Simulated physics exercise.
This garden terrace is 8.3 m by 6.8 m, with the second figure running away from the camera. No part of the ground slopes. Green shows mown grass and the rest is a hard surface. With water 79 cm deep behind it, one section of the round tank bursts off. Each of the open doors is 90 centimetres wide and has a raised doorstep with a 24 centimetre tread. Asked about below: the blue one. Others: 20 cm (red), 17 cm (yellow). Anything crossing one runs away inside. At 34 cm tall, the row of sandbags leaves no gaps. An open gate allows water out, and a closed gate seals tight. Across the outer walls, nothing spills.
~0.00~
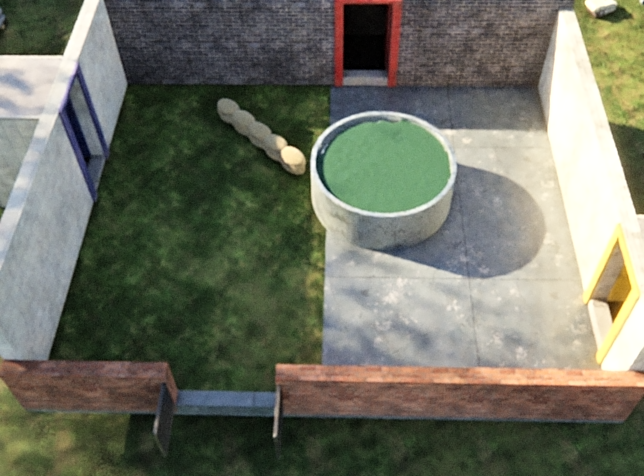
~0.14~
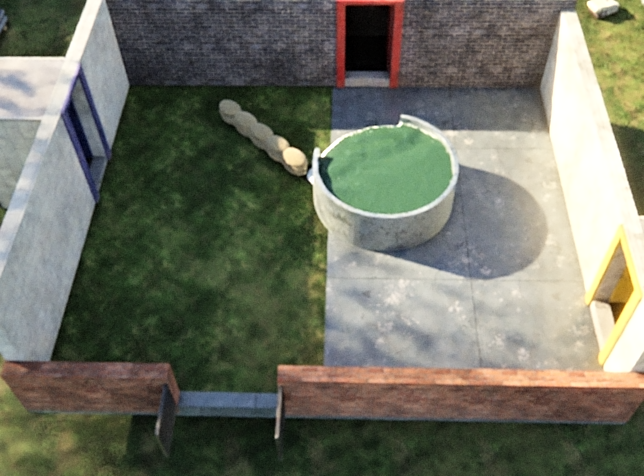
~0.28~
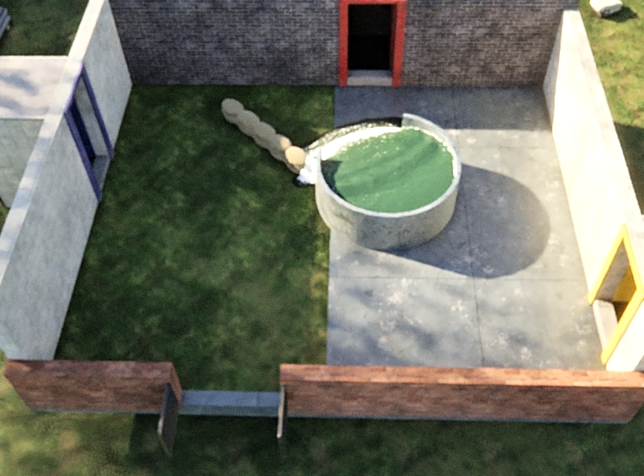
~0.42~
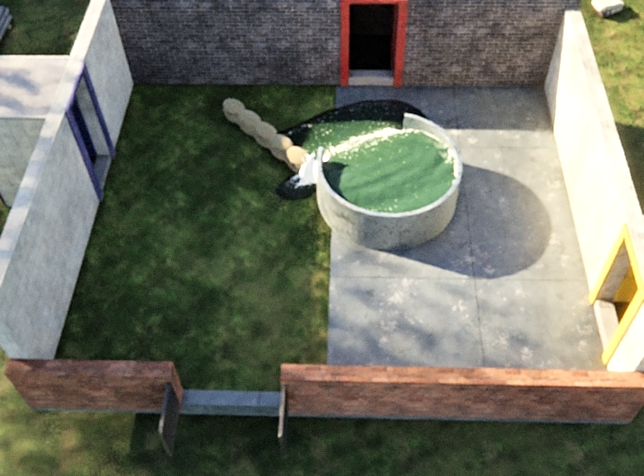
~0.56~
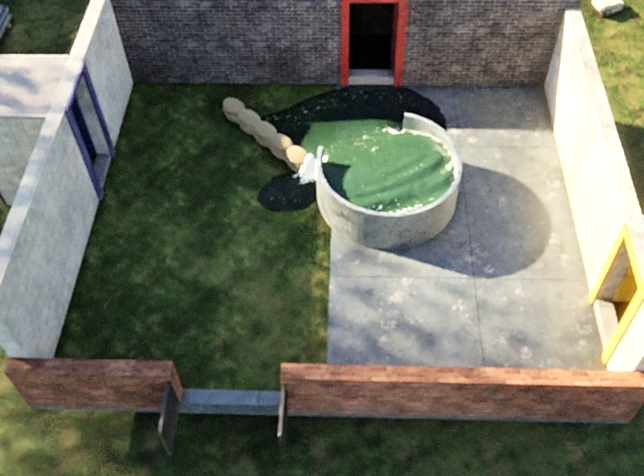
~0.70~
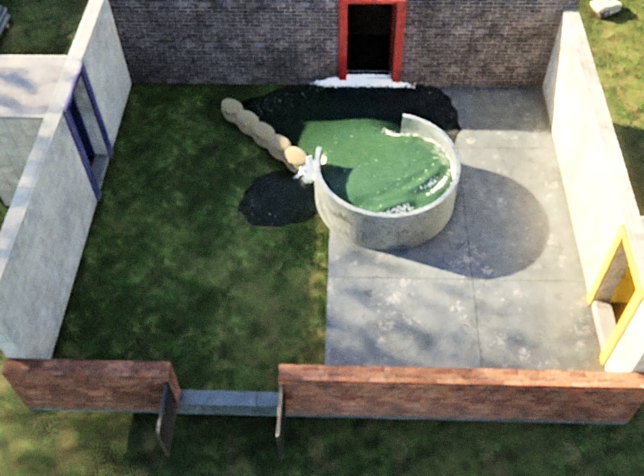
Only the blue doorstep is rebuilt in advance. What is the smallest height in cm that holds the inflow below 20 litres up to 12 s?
At least 6 cm.
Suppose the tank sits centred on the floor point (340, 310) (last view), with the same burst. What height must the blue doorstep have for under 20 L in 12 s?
Roughly 13.0 centimetres.
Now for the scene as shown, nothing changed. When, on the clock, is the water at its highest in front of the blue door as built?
Approximately 3.8 s.
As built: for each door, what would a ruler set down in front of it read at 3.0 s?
In cm: Blue 7, red 25, yellow 0.
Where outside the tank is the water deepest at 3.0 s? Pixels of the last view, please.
Check close to (131, 88).
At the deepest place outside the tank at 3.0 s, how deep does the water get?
About 37 cm.
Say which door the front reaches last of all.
It's the yellow door, I'd say.
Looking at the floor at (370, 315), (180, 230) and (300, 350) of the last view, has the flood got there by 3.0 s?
Point by point, the first is spared, the second spared and the third spared.
After 1.4 s water covers 20 % of the floor, deepest (48 cm) near (326, 89); it has not reached the blue door.
After 3.0 s water covers 35 % of the floor, deepest (37 cm) near (131, 88); 7 cm at the blue door, 0 litres in over its 11 cm doorstep.
After 12.0 s water covers 100 % of the floor, deepest (10 cm) near (324, 392); 5 cm at the blue door, 1 litre in over its 11 cm doorstep.
At the blue door as built, the water arrived by 2.9 s and peaked near 12 cm at 3.8 s.
With a doorstep of 5 cm, 31 litres would have come in within the 12 s; with 7 cm, 12 litres. So under 20 litres takes about 6 cm.
